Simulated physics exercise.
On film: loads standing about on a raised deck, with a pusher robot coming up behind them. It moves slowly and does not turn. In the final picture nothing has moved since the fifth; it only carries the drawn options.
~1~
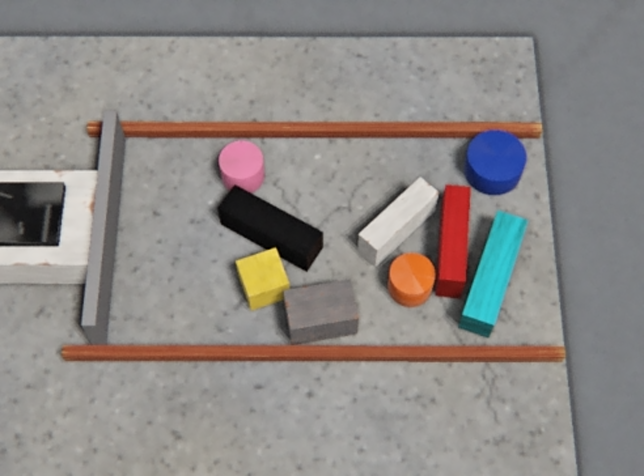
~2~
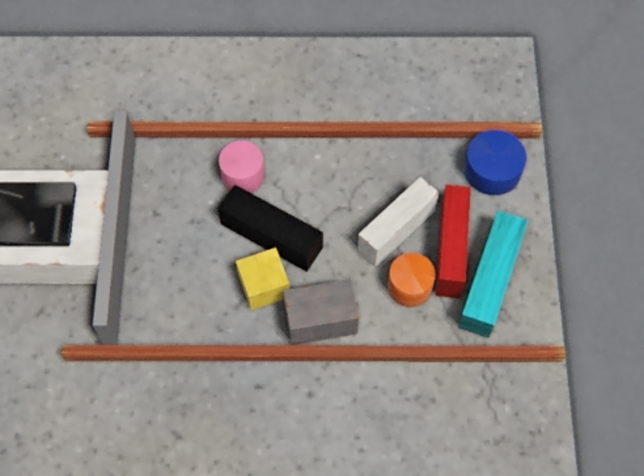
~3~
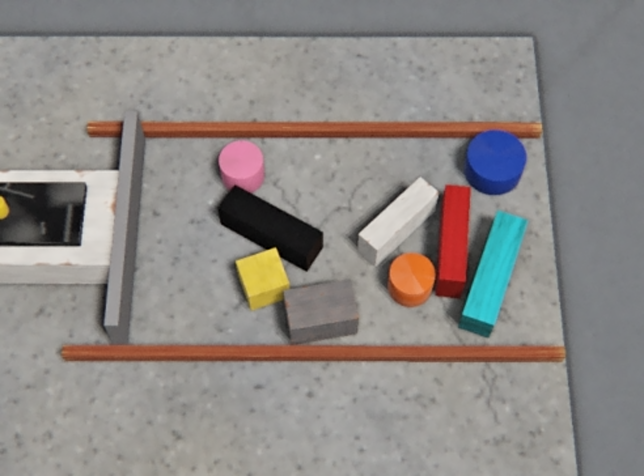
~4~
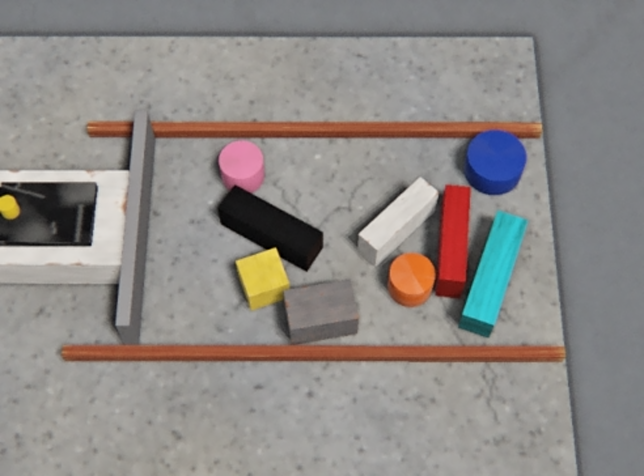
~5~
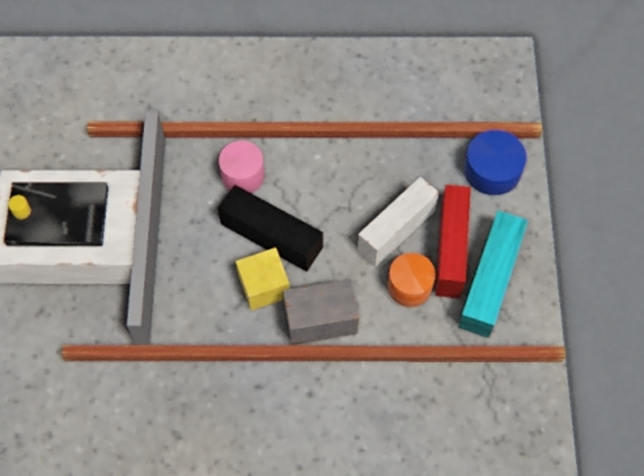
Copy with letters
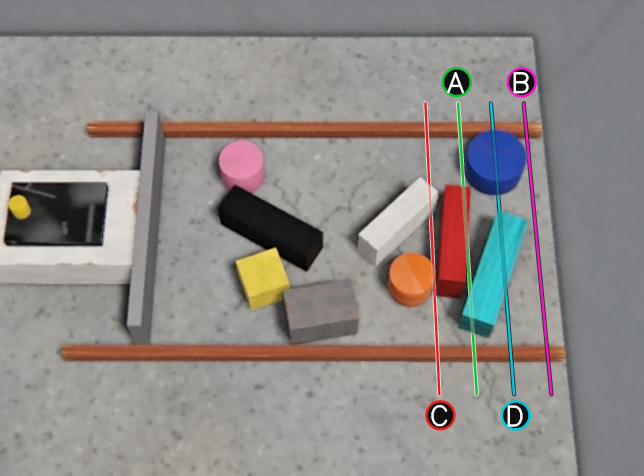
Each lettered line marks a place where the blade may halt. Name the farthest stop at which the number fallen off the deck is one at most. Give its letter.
It should halt at C.
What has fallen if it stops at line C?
It is the turquoise stick.
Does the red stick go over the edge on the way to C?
By then, no.
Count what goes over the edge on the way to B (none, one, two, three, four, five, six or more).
Six or more.
On the marked copy, A at (467, 239); B at (537, 239); C at (432, 239); D at (502, 239).
With C. Early on, robot (167, 213); pink canister (279, 168); yellow crate (276, 280).
Further on, robot (272, 213); turquoise stick (509, 277); red stick (468, 240).
At the end, robot (352, 214); turquoise stick over the edge; red stick (537, 229); one fallen.
As for the rest, A drops three; B drops nine; D drops five.
